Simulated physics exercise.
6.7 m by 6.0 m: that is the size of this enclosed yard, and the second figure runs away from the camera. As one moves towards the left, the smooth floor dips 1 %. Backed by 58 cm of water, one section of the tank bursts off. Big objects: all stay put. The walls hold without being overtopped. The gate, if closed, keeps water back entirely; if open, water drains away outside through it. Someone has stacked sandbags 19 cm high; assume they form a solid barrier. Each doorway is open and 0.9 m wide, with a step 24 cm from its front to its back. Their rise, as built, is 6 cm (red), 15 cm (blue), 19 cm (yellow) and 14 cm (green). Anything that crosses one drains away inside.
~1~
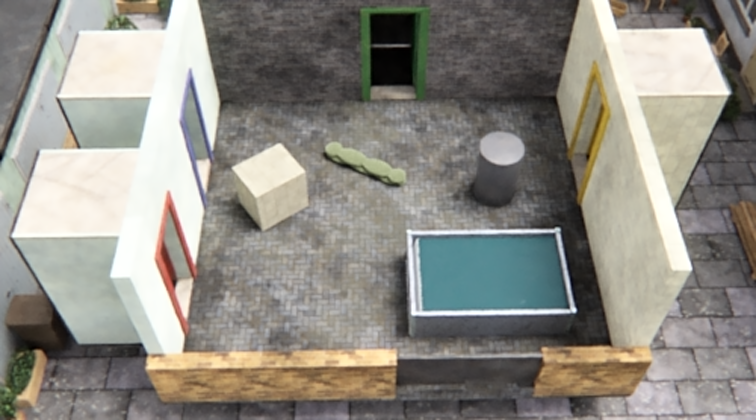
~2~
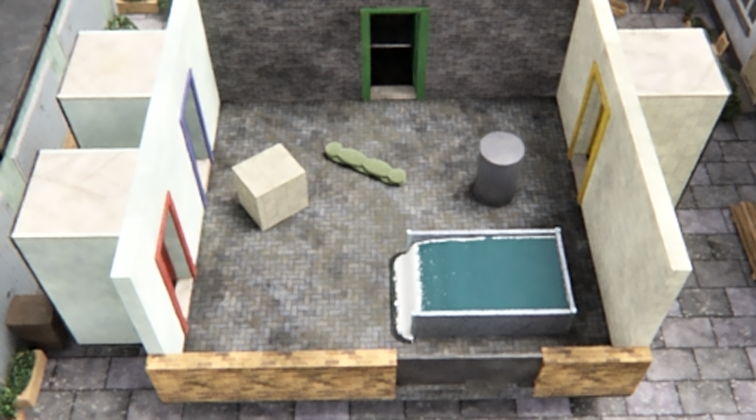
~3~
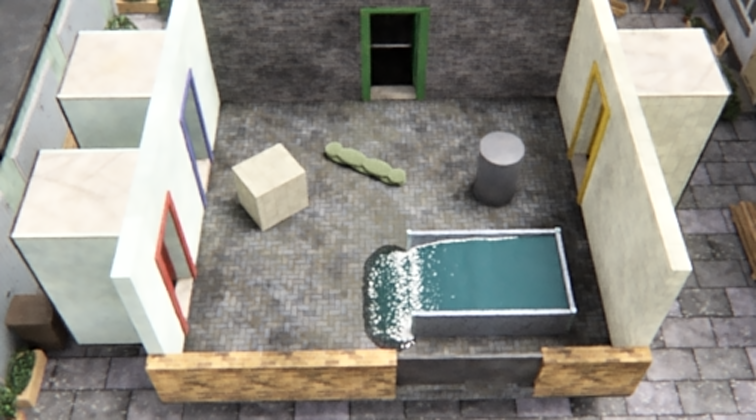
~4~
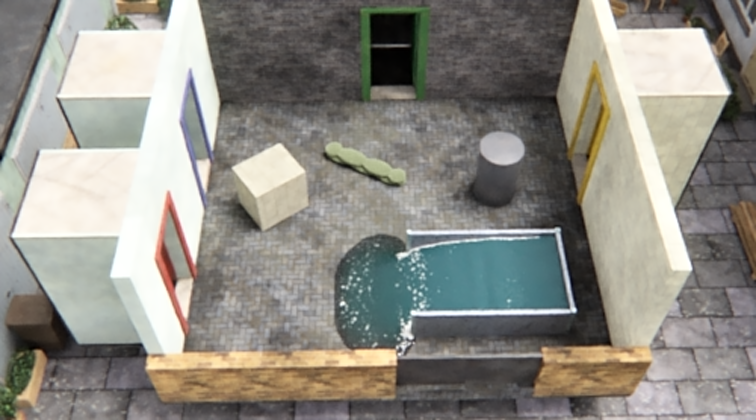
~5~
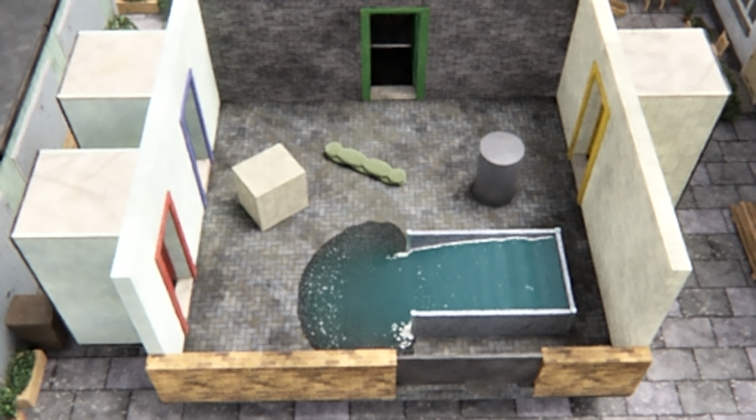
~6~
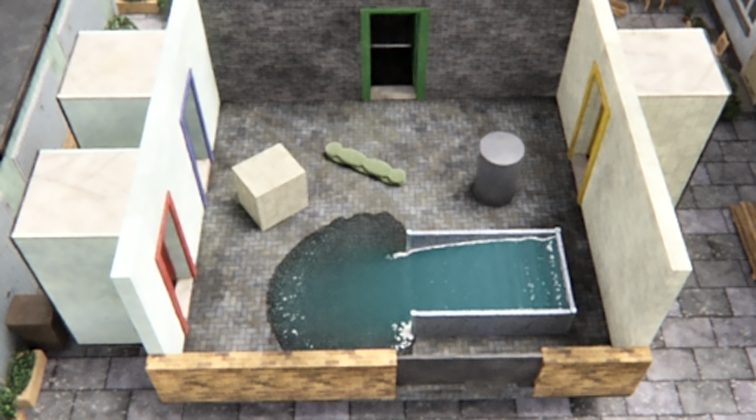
Walled courtyard with coloured doorways, water pouring from the left end of a rectangular tank and spreading leftward across paved floor.
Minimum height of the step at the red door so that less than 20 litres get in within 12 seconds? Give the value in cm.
Roughly 23 cm.
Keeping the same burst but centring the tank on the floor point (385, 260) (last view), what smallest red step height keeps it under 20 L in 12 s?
28 cm, give or take.
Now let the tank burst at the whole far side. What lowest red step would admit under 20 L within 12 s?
You'd want it roughly 6.5 centimetres tall.
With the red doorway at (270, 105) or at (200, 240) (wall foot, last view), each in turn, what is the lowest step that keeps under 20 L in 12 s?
12.0 and 21 cm.
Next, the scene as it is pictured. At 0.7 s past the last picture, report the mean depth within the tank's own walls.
The mean depth is roughly 33 cm.
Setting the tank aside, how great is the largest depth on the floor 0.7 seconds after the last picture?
Up to some 25 centimetres, I'd say.
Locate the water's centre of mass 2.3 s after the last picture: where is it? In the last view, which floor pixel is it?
The water's centre is at about (326, 289).
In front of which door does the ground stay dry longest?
That would be the yellow door.
Then, 0.7 s after the last picture water covers 30 % of the floor, deepest (25 cm) near (400, 294); 10 cm at the red door, 12 litres in over its 6 cm step.
Then, 2.3 s after the last picture water covers 40 % of the floor, deepest (32 cm) near (192, 289); 26 cm at the red door, 180 litres in over its 6 cm step.
Then, 11.3 s after the last picture water covers 95 % of the floor, deepest (10 cm) near (218, 117); 7 cm at the red door, 402 litres in over its 6 cm step.
At the red door as built, the water peaked near 27 cm, 2.1 s after the last picture.
With a step of 21 cm, 39 litres would have come in within the 12 s; with 28 cm, 3 litres. So under 20 litres takes about 23 cm.
